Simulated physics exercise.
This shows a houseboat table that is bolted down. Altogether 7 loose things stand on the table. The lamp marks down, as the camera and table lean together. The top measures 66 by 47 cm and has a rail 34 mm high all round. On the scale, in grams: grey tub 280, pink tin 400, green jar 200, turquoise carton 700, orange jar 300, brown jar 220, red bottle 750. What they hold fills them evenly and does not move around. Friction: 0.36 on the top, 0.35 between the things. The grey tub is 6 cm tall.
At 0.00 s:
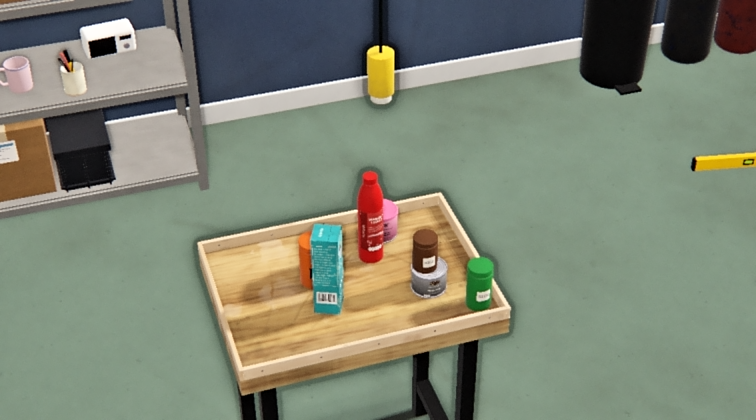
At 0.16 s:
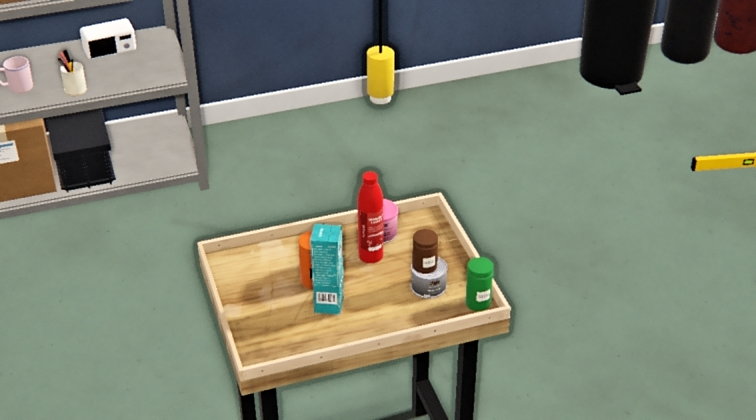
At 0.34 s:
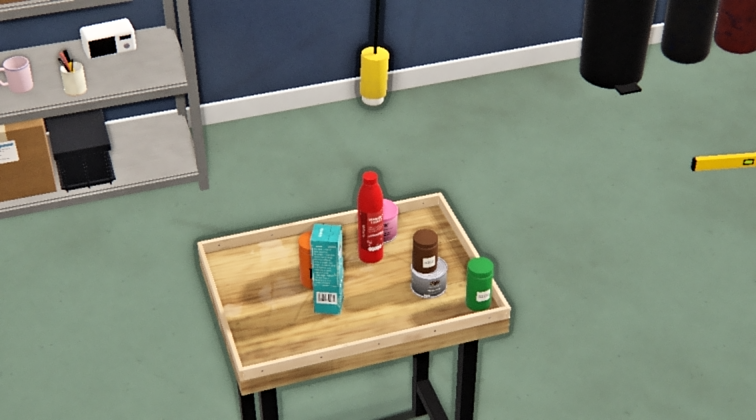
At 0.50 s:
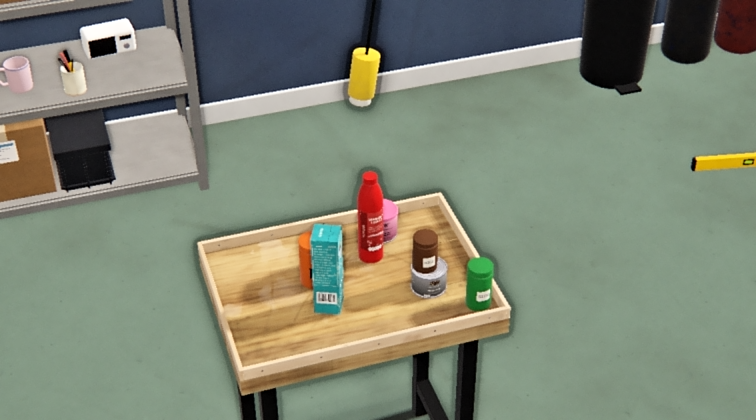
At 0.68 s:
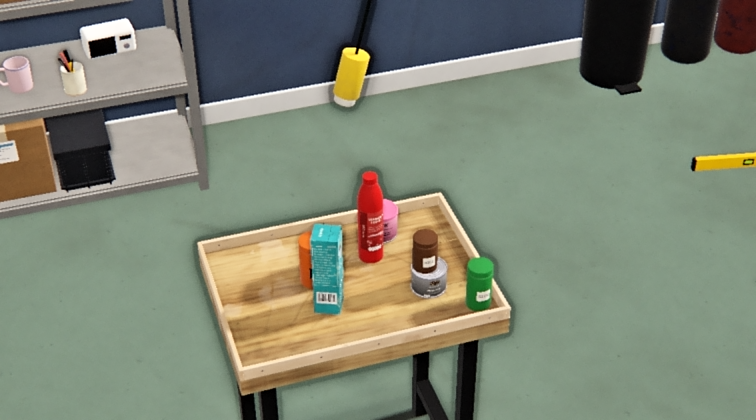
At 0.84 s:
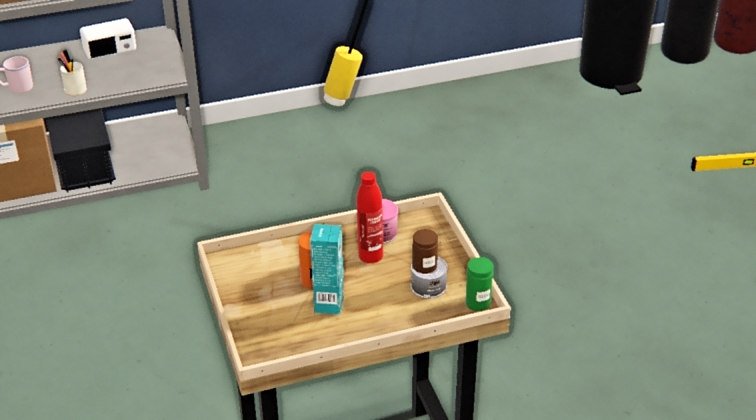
In this clip, a yellow object hanging on a dark cord swings gradually left behind a wooden table of containers; the red bottle then leans very slightly left, while the other containers show no visible movement.
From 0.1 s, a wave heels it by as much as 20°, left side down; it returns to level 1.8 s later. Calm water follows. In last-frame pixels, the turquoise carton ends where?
(259, 288).
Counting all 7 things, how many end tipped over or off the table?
It comes to 2.
By 1.24 s, heel 17°, left side down; turquoise carton rocked 20° off its seat near (311, 267); red bottle rocked 48° off its seat; orange jar rocked 6° off its seat.
By 1.34 s, heel 14°, left side down; turquoise carton rocked 41° off its seat near (292, 270); red bottle on its side; orange jar rocked 4° off its seat.
When it is over (2.5 s), lying over on the table, turquoise carton and red bottle; not toppled but over 5 cm from the start, orange jar; the other 4 within 5 cm of the start. In the last view, turquoise carton near (259, 288).
